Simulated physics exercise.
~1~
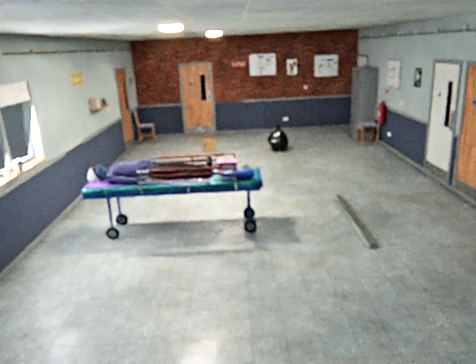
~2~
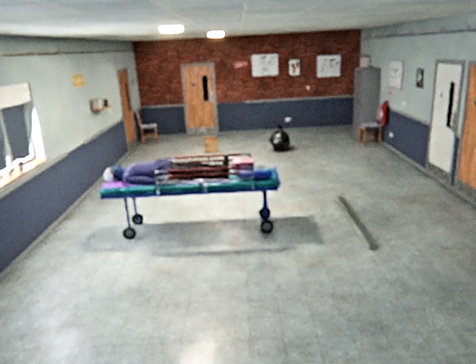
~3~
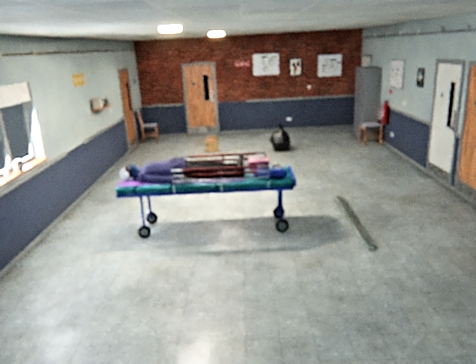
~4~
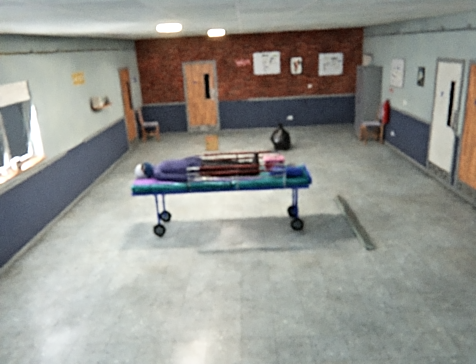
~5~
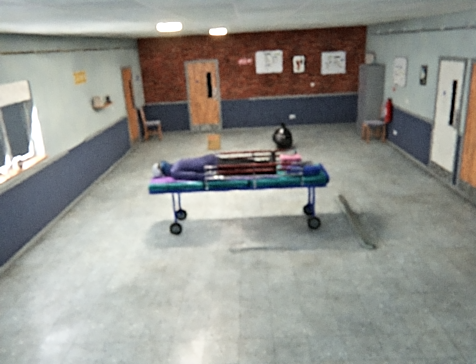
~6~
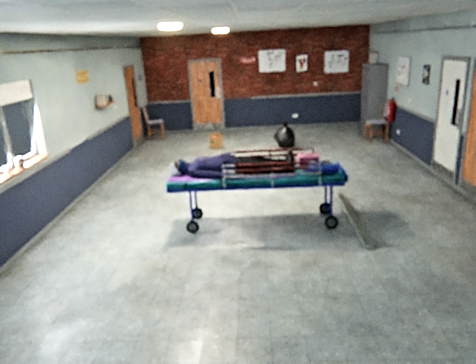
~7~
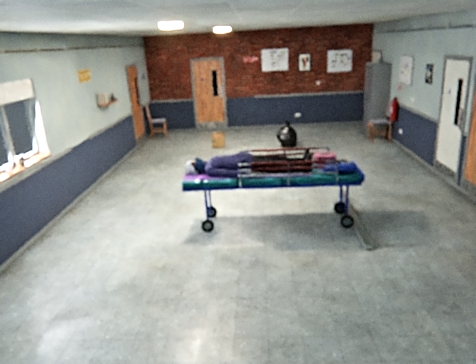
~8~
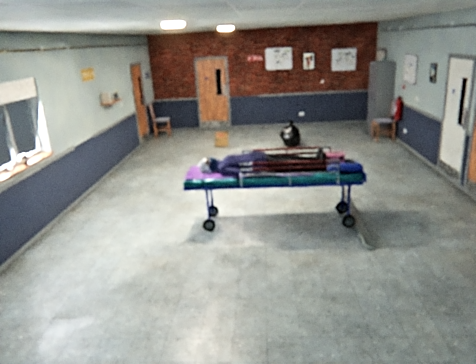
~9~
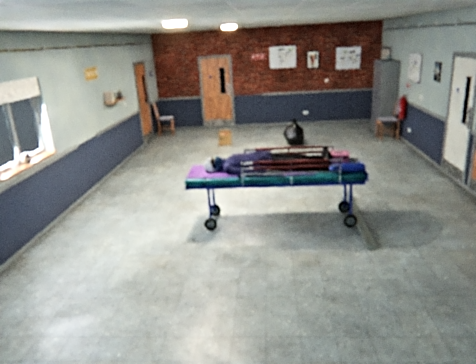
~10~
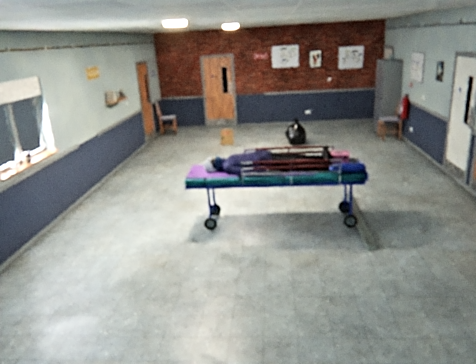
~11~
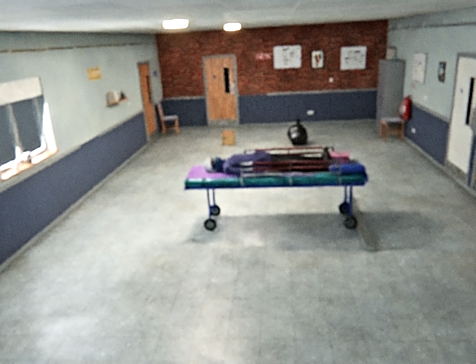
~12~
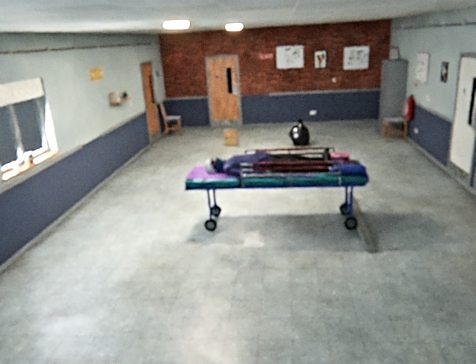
A wheeled trolley carrying a person lying flat and several loose items rolls to the right across a tiled room with a brick end wall, then stops abruptly, and the person and items remain on top as it stands level and still.
